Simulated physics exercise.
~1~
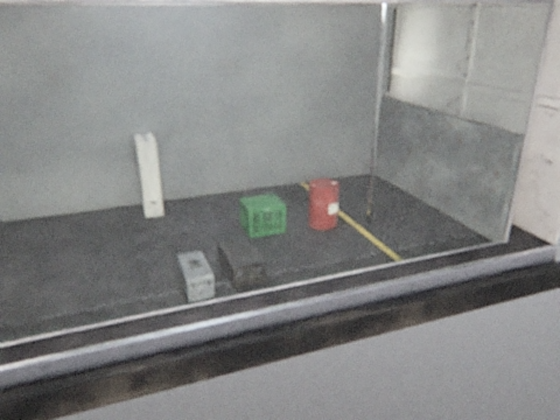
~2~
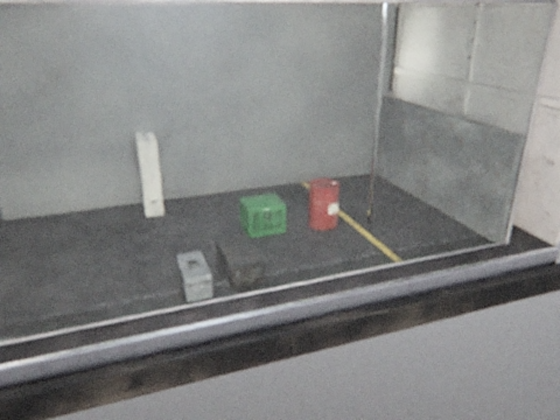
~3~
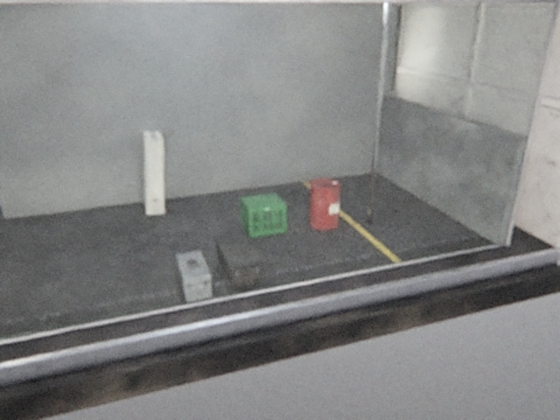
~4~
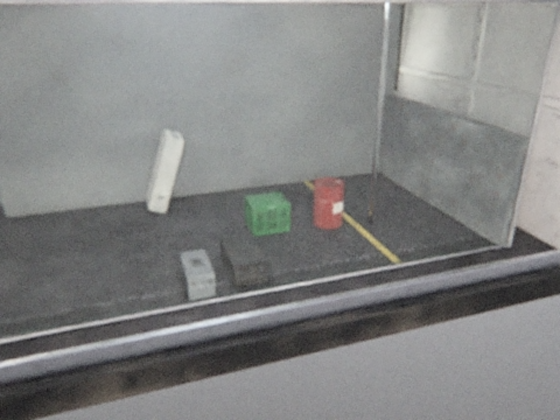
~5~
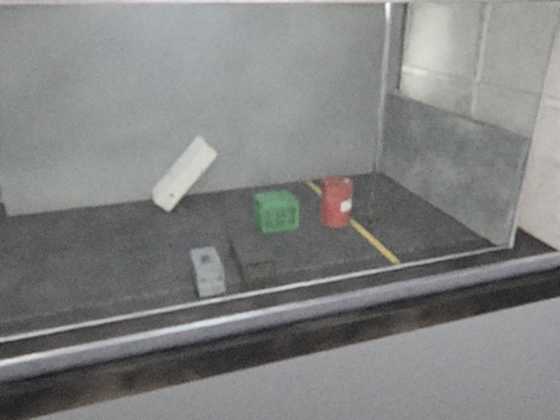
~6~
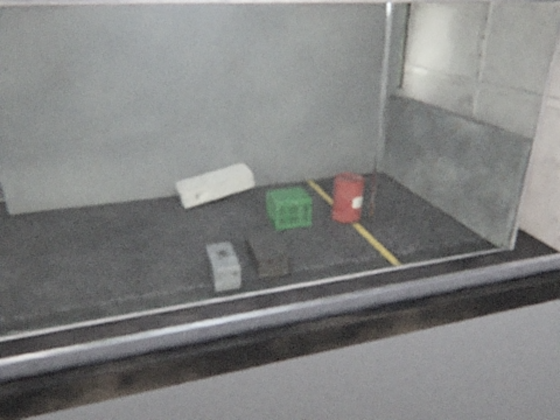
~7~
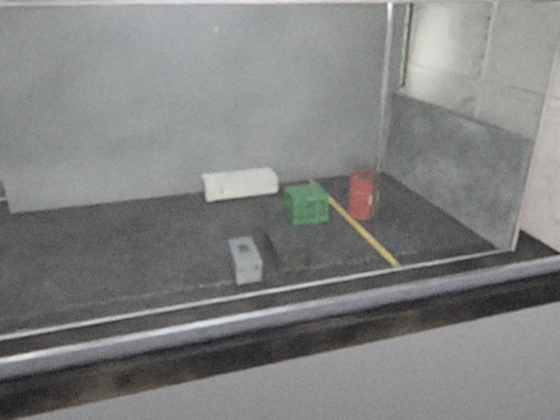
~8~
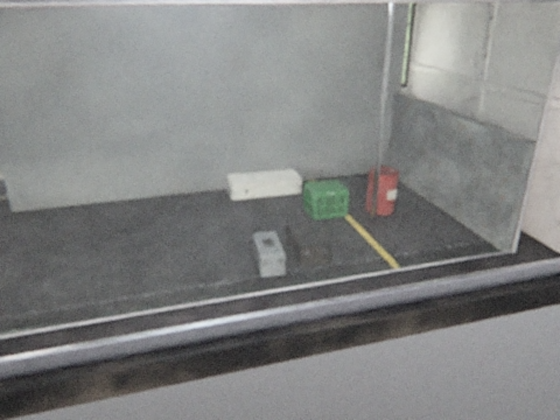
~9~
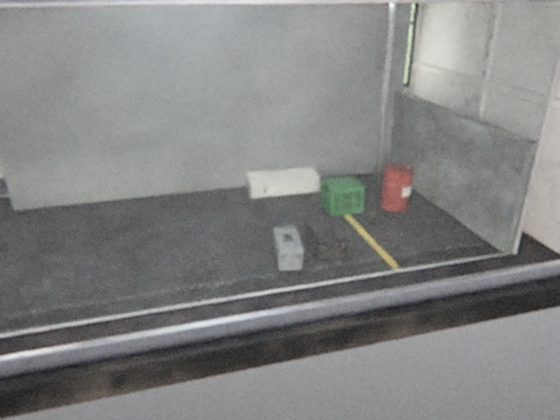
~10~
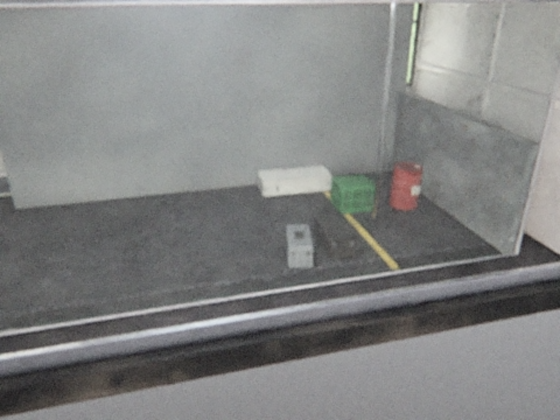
A grey-walled bay with a dark floor and a yellow line near its right end is seen from slightly above, through its open front, as the view drifts slightly sideways. A white tall box stands at the back left, a green crate and a red drum sit toward the right, and a grey toolbox and a black toolbox rest in front. The white box leans right and topples onto its side as the others begin sliding right. All five keep sliding, the drum staying upright. Finally the drum and crate are past the line, while the white box and both toolboxes remain short of it.
